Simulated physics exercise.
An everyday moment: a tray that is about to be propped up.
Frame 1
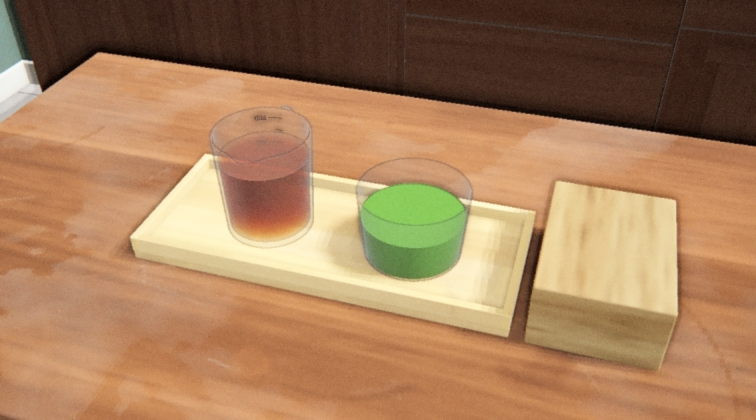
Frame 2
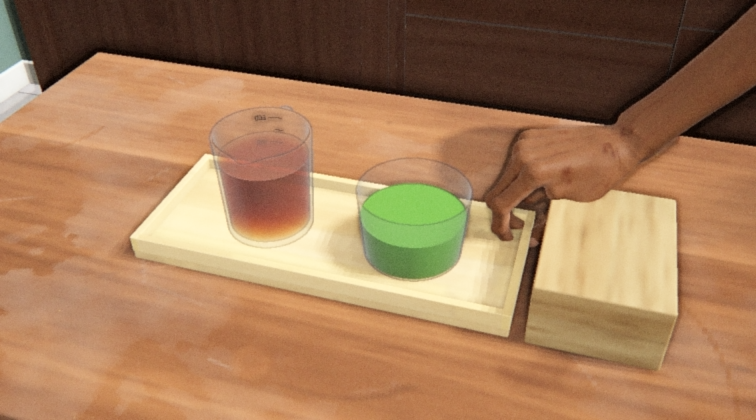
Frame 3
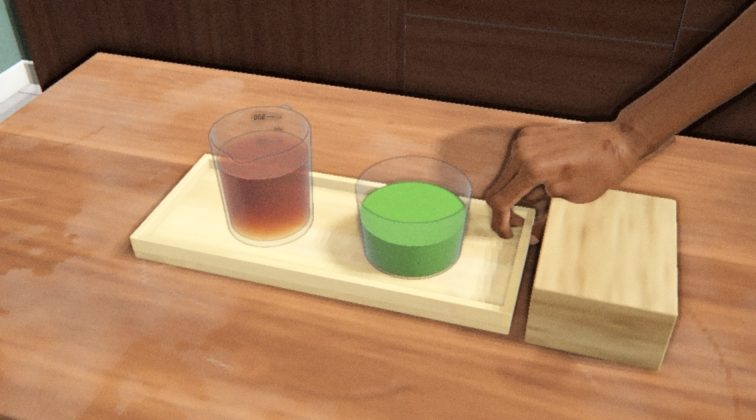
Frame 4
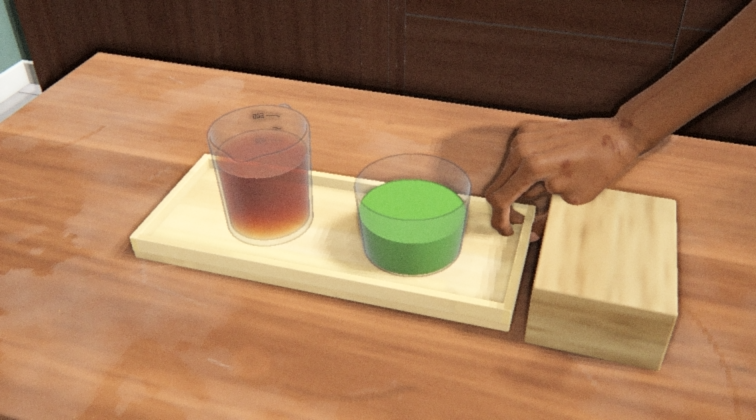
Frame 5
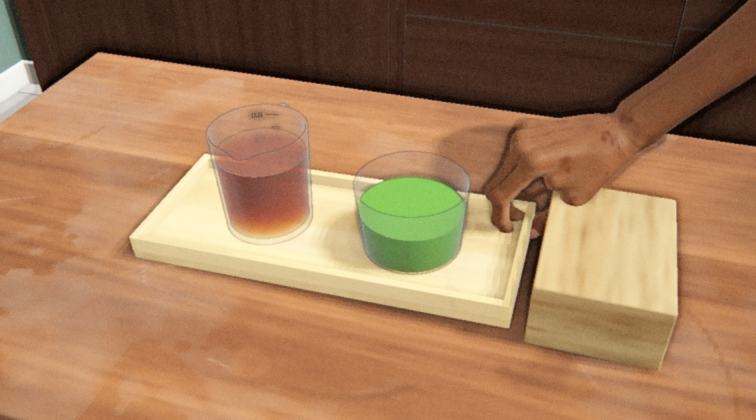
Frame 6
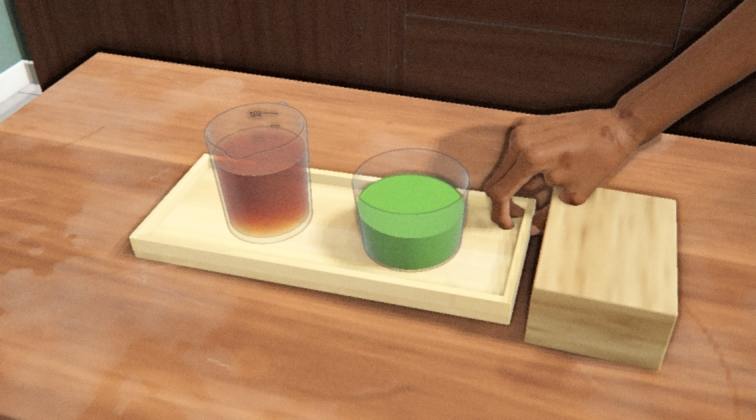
Hand reaching in from the right and slightly raising one end of a wooden tray holding containers of reddish-brown and green liquid.
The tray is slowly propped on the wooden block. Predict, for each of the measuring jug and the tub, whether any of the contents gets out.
One by one: Measuring jug: I'd say no spillage there. Tub: I'd say no spillage there.
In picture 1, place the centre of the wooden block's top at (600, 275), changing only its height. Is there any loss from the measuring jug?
Finding: Stays full.
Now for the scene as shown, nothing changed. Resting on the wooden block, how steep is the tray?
I'd put it at around 12°.
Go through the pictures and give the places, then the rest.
The tray lies flat; measuring jug (266, 175) about three quarters full; tub (414, 219) about half full; wooden block (597, 330), in the first frame.
A hand takes the end of the tray; measuring jug about three quarters full, surface at (263, 155); tub about half full, surface at (414, 215), in the second frame.
The tray slopes by about 0°; measuring jug (265, 175) about three quarters full; tub (413, 217) about half full, in the third frame.
The end is rising; measuring jug about three quarters full, surface at (262, 153); tub about half full, surface at (413, 210); wooden block (597, 330), in the fourth frame.
The end has come up a little; measuring jug (263, 173) about three quarters full; tub (412, 212) about half full, in the fifth frame.
Slope near 2°; measuring jug about three quarters full, surface at (259, 150); tub about half full, surface at (411, 205); wooden block (597, 330), in the sixth frame.
A moment on, the tray slopes by about 7°; measuring jug, all is still inside; tub, all is still inside.
Further on, the tray slopes by about 13°; measuring jug, all is still inside; tub, all is still inside.
When it is over, the tray slopes by about 12°, resting on the wooden block; measuring jug, all is still inside; tub, all is still inside.
